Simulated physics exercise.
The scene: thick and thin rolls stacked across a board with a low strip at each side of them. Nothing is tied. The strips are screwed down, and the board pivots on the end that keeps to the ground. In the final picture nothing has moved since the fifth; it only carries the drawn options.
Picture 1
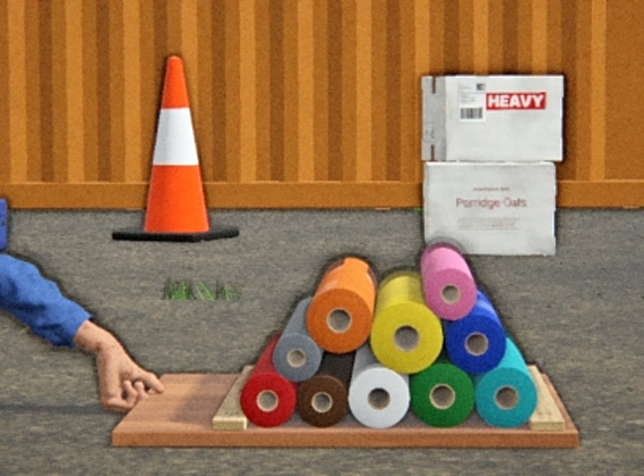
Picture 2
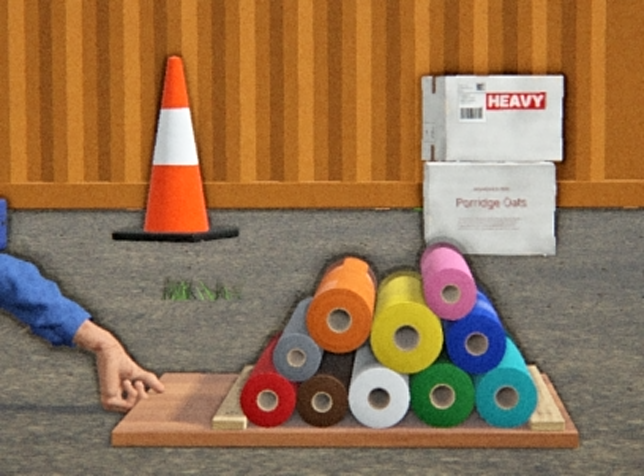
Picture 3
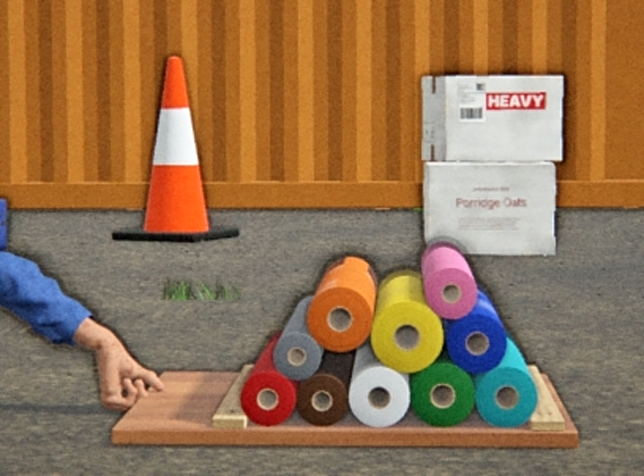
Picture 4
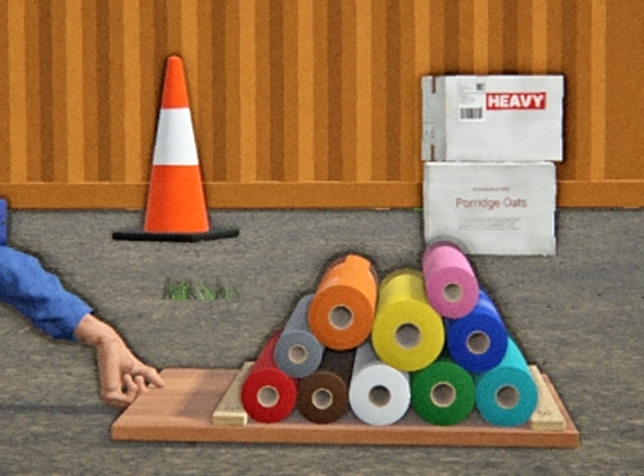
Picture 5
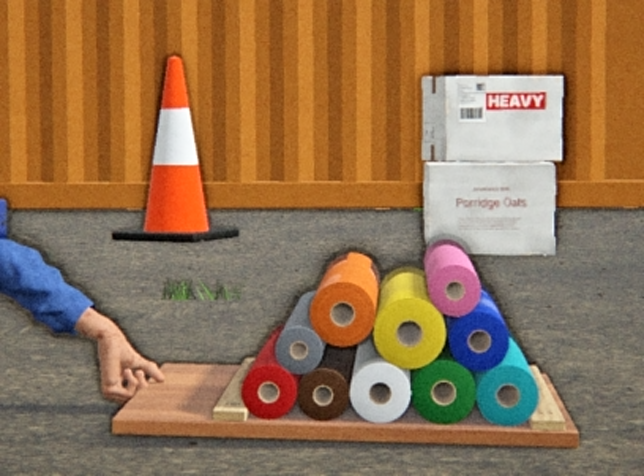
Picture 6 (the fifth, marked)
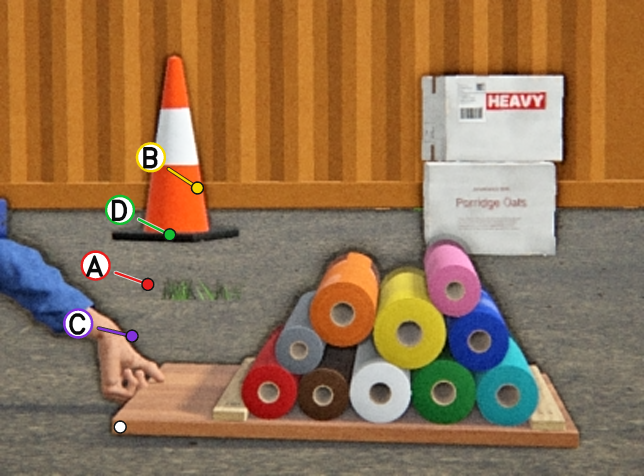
The clip opens on colourful rolls stacked across a wooden board between two low strips, with a cone and boxes behind. A hand at the board's left end lifts it very slightly, and the rolls shift barely to the right, staying stacked together.
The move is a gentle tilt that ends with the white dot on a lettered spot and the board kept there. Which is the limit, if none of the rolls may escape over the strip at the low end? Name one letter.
No higher than A.
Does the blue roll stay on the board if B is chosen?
The blue roll: No.
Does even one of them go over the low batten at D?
At D: Yes.
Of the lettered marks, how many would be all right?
Two of them.
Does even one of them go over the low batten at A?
No.
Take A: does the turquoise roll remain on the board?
The turquoise roll: Yes.
On the marked copy, A at (148, 284); B at (198, 188); C at (132, 336); D at (170, 235); the white dot at (120, 427).
With A. Early on, board at 14°.
Further on, board at 20°.
At the end, board at 20°, none over the low batten.
As for the rest, B ten over the low batten; C none over the low batten; D ten over the low batten.
